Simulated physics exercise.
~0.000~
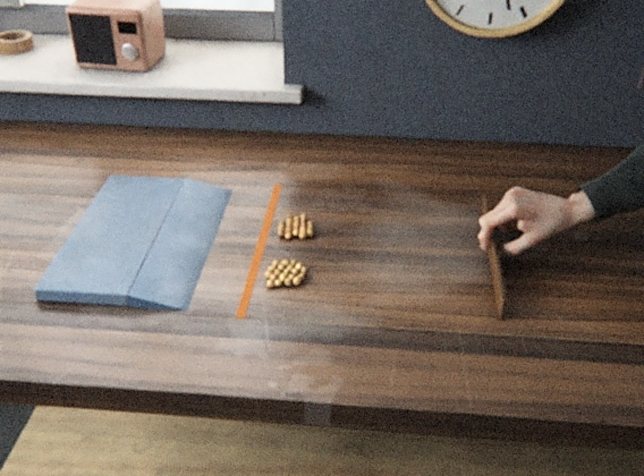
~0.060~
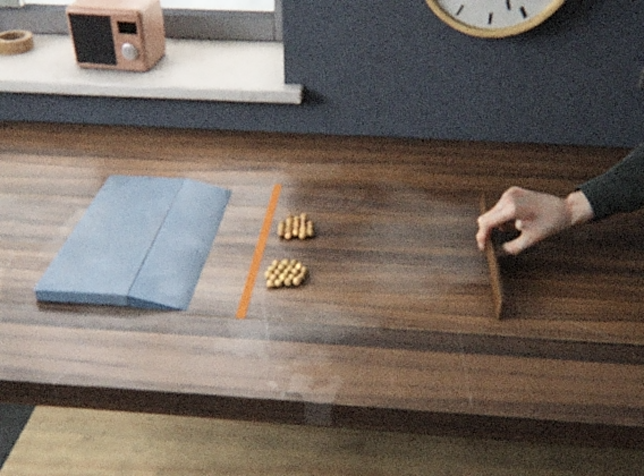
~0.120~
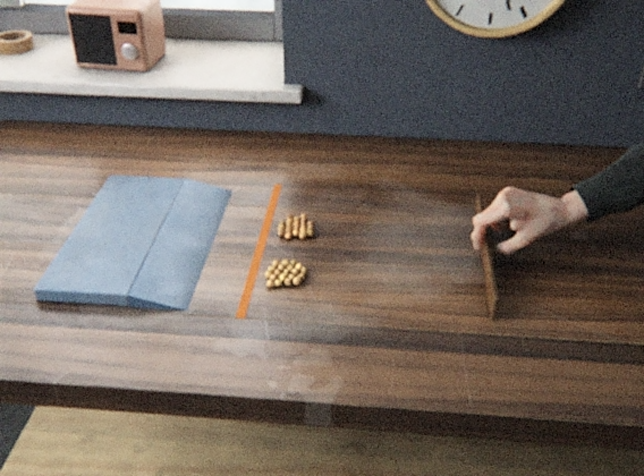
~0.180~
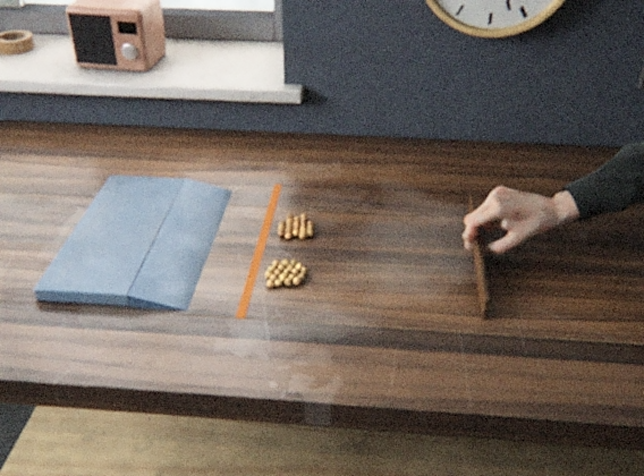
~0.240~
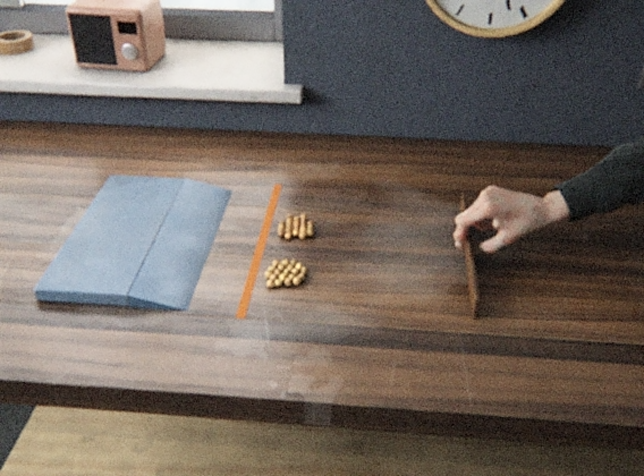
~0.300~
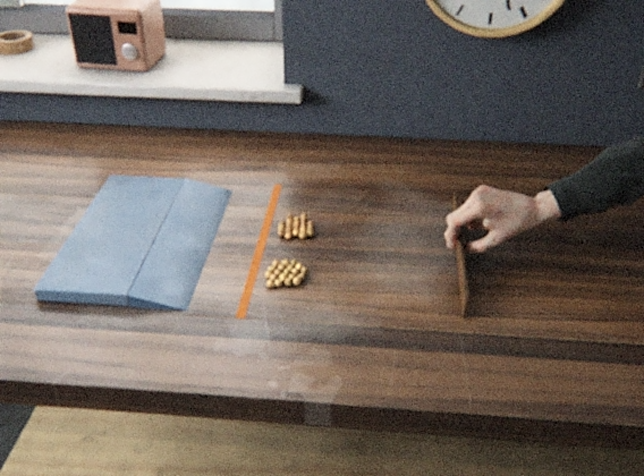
A hand holding an upright strip of wood slides it slowly a short way left across a wooden table, while two small heaps of little round things, an orange tape line and a blue ramped slab stay still.
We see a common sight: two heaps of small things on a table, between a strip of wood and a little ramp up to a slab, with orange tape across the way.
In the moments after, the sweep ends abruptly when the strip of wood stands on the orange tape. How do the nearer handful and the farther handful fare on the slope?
So the nearer handful can't make the climb, and the farther handful can't make the climb.
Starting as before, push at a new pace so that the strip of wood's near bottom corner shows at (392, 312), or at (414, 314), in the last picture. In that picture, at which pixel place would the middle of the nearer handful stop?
Around (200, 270) for one pace and around (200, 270) for the other, in that order.
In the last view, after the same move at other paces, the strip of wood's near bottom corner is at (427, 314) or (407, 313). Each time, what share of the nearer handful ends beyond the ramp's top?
Roughly 0 percent in the first try and roughly 0 percent in the second.
Around 1.02 s, strip of wood still moving, near (354, 233); nearer handful all short of the ramp; farther handful all short of the ramp.
Around 1.76 s, strip of wood stopped at the orange tape; nearer handful all short of the ramp; farther handful all short of the ramp.
Around 2.04 s, strip of wood stopped at the orange tape; nearer handful all short of the ramp; farther handful a small part on the ramp, most short of the ramp.
Finally (2.9 s), strip of wood stopped at the orange tape; nearer handful none past the top, all short of the ramp; farther handful none past the top, all short of the ramp.
